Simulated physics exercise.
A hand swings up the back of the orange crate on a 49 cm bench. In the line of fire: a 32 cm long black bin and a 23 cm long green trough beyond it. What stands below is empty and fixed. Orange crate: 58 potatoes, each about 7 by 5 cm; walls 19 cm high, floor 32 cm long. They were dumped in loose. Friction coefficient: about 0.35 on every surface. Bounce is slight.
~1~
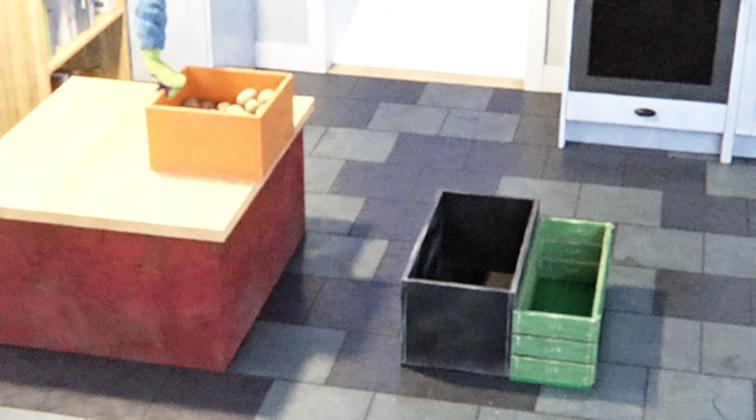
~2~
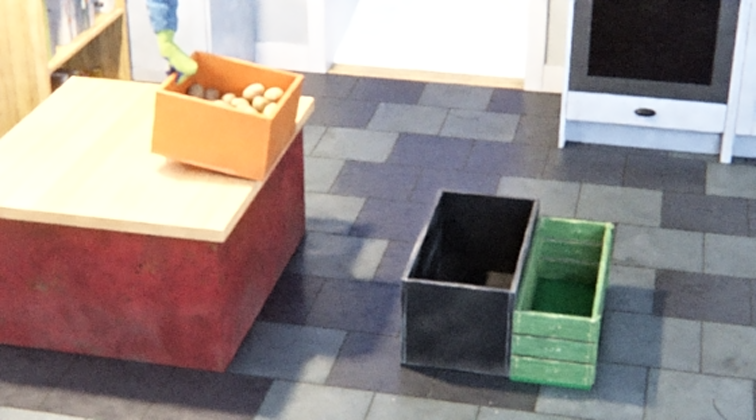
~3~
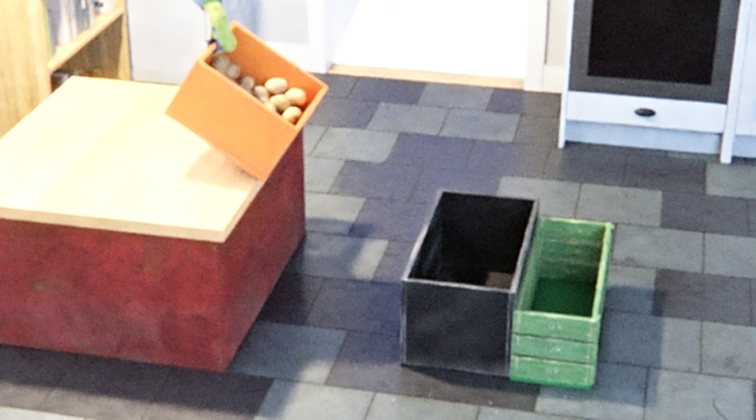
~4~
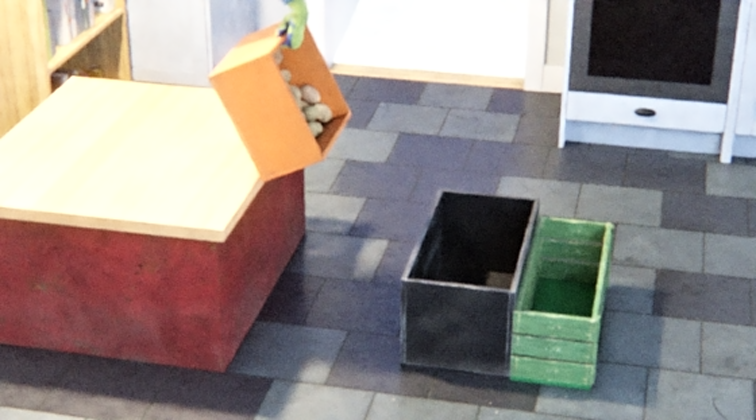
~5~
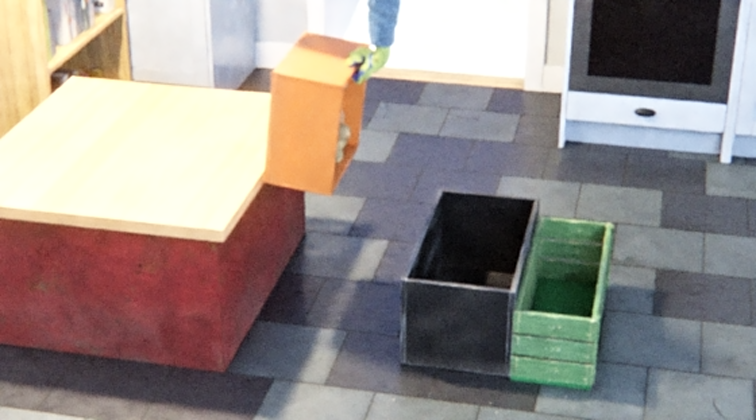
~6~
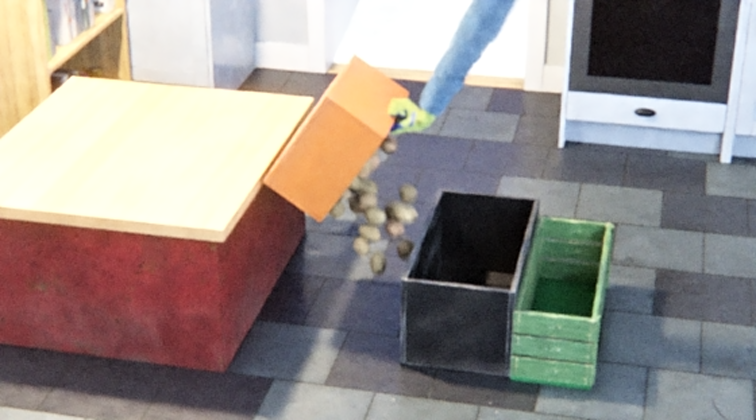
A gloved hand tips an orange crate over the bench's right edge, and potatoes tumble out.
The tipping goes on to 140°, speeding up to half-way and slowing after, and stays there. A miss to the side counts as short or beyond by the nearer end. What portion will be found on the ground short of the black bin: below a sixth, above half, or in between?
Expect over half of the load on the ground short of the black bin.
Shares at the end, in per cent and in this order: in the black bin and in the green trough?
About 0 and 0 per cent.
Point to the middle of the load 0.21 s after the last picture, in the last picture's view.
Near (384, 285).
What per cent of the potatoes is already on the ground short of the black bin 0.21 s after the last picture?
Some 55 per cent by then.
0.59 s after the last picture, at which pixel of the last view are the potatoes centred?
Near (380, 301).
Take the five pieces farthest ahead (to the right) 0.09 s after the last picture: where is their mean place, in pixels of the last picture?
At about (411, 267).
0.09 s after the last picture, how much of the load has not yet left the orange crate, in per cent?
About 25 per cent.
Then, 0.09 s after the last picture, tilt 134°; 14 still in the orange crate, 6 on the ground short of the black bin and 38 in the air.
Then, 0.21 s after the last picture, tilt 140°; 32 on the ground short of the black bin and 26 in the air.
Then, 0.38 s after the last picture, tilt 140°; 1 in the black bin, 54 on the ground short of the black bin and 3 in the air.
When it is over (0.59 s after the last picture), 1 in the black bin and 57 on the ground short of the black bin. Asked share, 57 of 58, 98 per cent.
